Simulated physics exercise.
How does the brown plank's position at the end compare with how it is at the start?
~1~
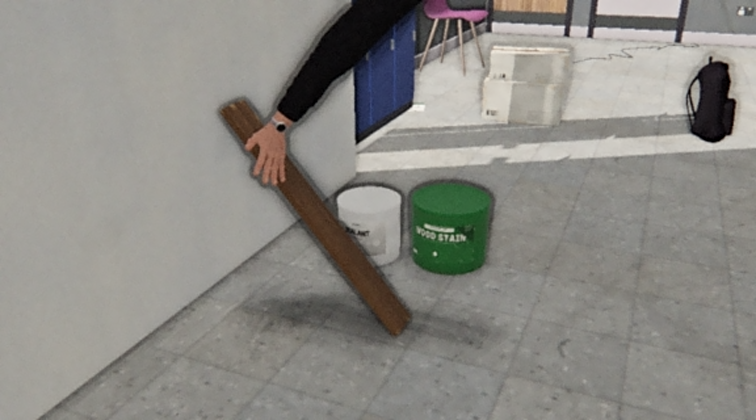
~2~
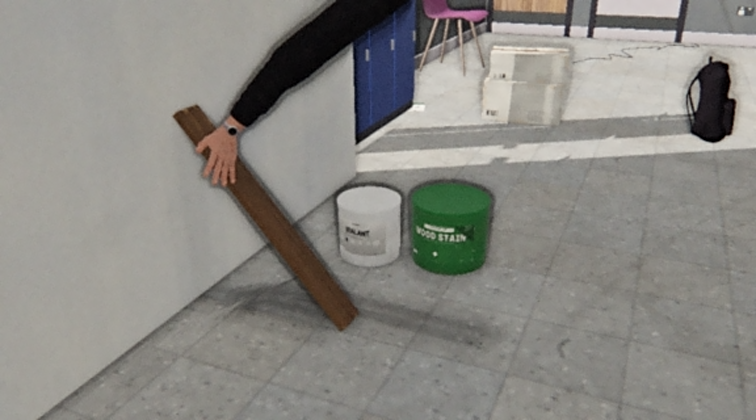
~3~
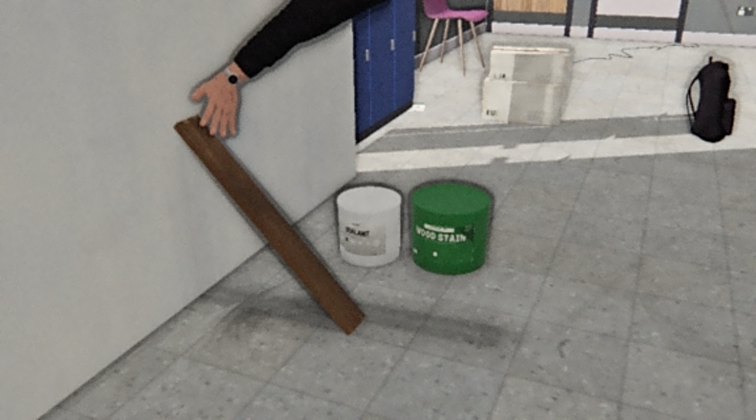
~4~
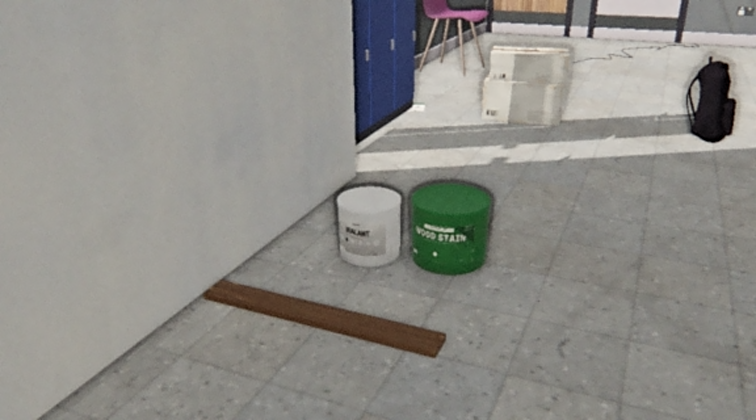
At the start the brown plank is tilted up in a leaning position with a hand on it. By the end it is lying down on the floor in front of the pails.
